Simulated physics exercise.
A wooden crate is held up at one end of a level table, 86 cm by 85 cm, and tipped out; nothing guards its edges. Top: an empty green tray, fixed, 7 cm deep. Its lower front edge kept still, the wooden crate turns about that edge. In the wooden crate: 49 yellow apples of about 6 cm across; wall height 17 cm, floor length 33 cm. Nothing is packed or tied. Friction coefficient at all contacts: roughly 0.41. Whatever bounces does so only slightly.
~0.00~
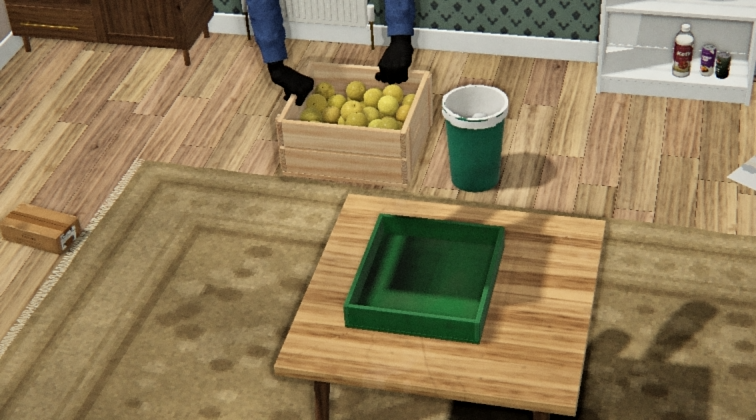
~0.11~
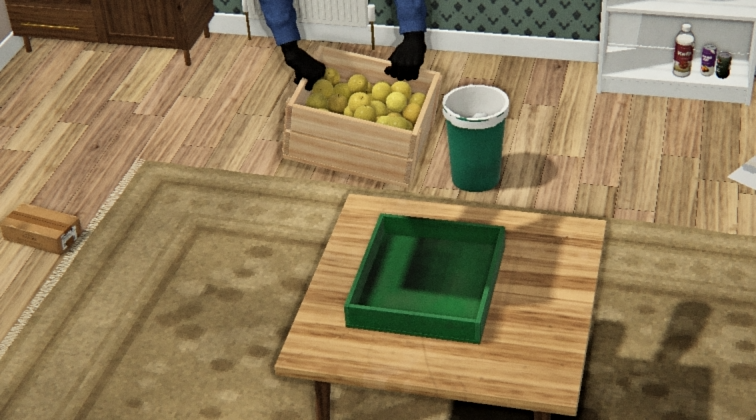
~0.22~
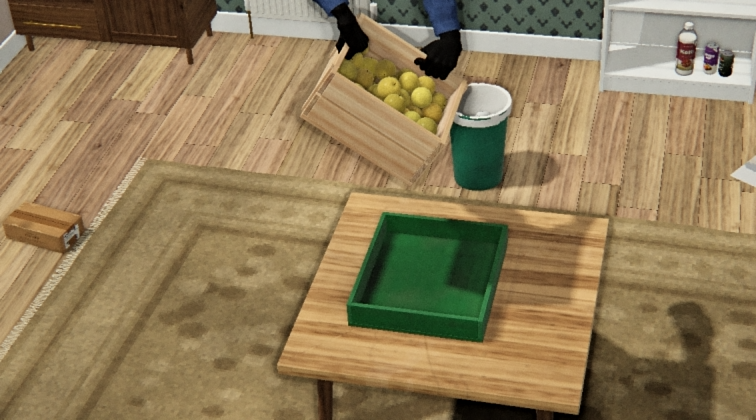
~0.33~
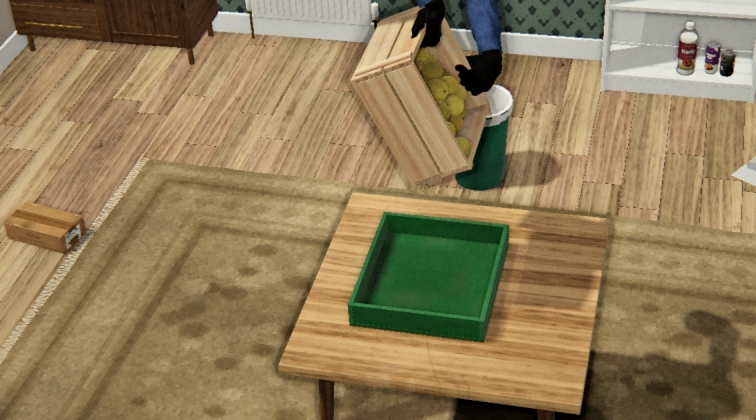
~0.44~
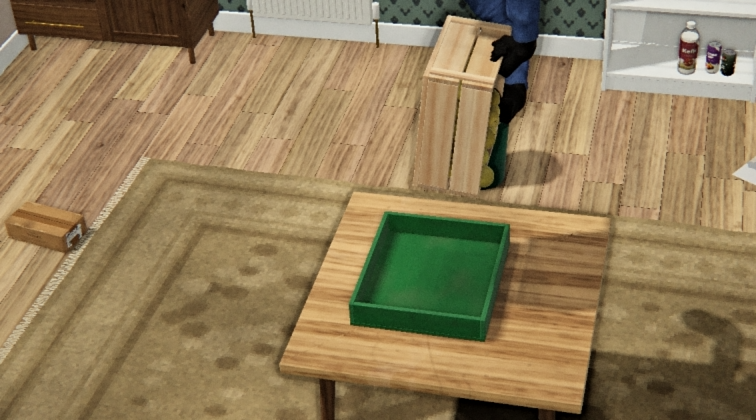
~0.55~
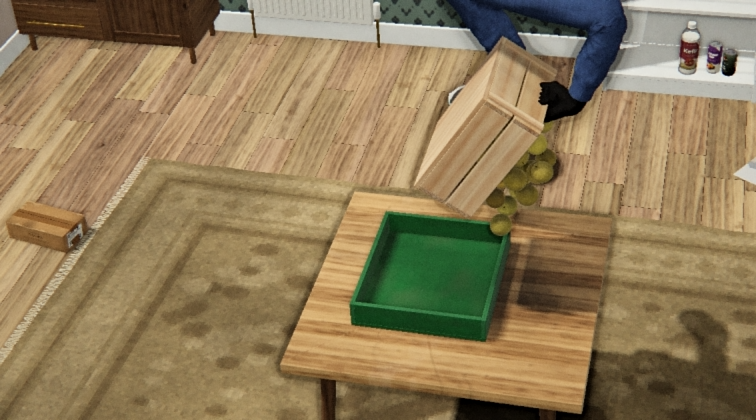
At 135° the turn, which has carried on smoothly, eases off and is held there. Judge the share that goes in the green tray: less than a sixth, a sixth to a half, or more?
The count stays under one sixth of the whole.
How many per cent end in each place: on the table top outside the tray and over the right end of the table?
Result: Near 20 % and near 80 %.
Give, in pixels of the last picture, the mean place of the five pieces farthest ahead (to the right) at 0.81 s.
I'd say near (680, 376).
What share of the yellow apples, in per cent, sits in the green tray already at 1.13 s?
I'd say near 0 per cent at that moment.
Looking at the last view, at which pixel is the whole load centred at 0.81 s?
About (596, 295).
After 0.81 s, tilt 135°; 30 on the table top outside the tray, 13 over the right end of the table and 6 in the air.
After 1.13 s, tilt 135°; 18 on the table top outside the tray and 31 over the right end of the table.
After 1.58 s, tilt 135°; 11 on the table top outside the tray and 38 over the right end of the table.
Final count (at 2.16 s), 9 on the table top outside the tray and 40 over the right end of the table. Asked share, 0 of 49, 0 per cent.
